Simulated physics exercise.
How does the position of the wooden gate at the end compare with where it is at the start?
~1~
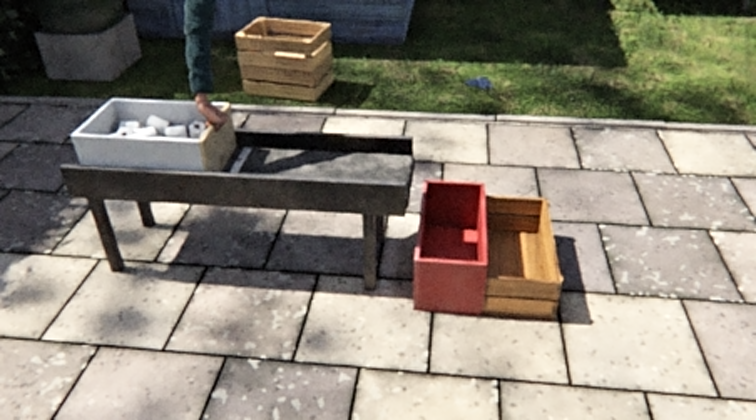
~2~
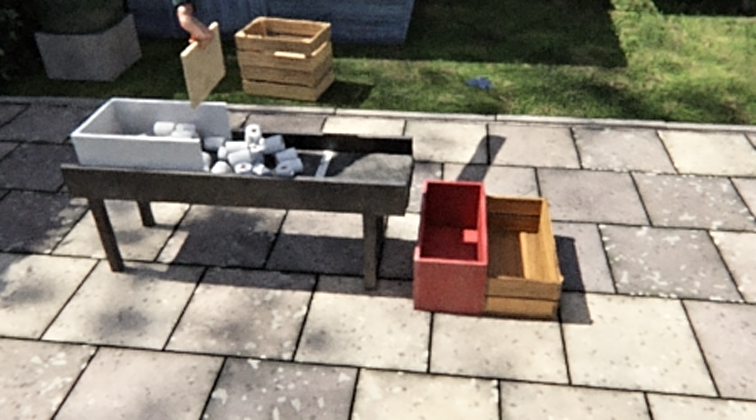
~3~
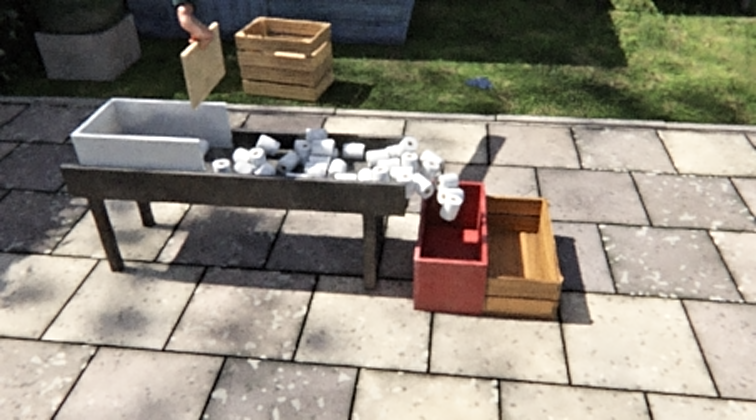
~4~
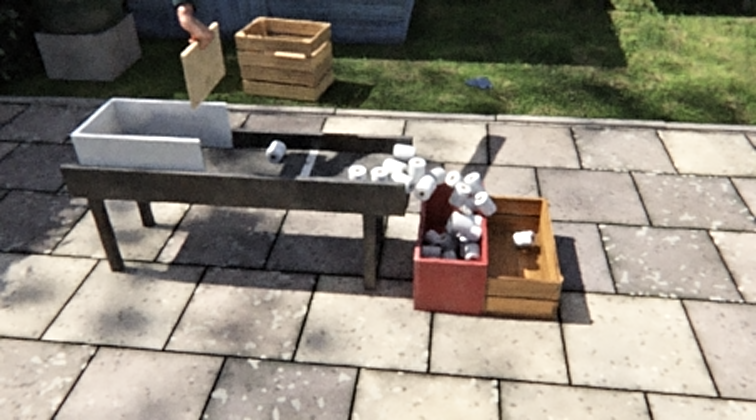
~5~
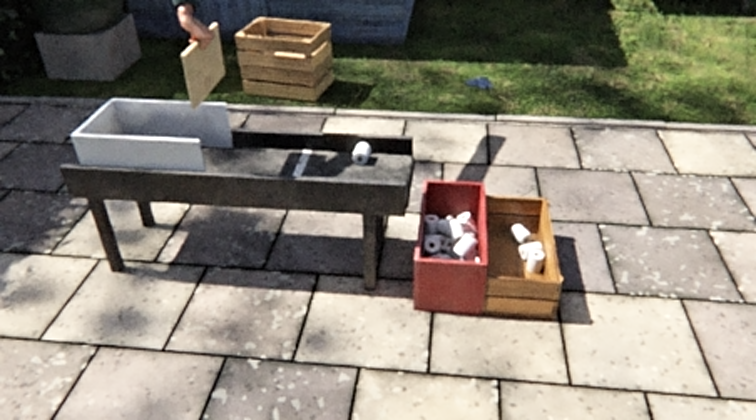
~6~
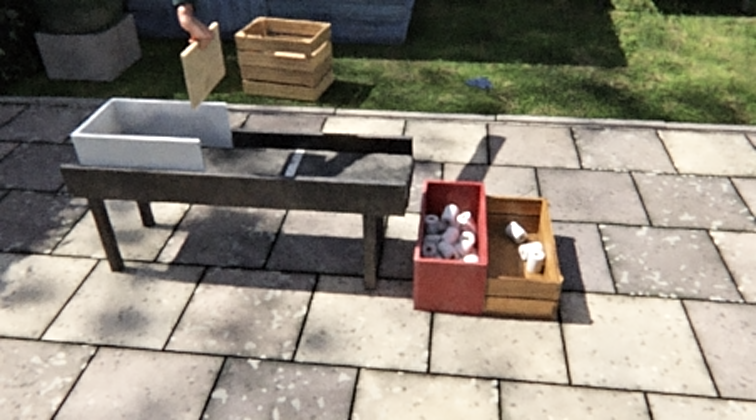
At the start the gate stands at the right end of the white pen, closing it off. By the end it is held up in the air by a hand, above and slightly to the left of that spot, leaving the pen open.
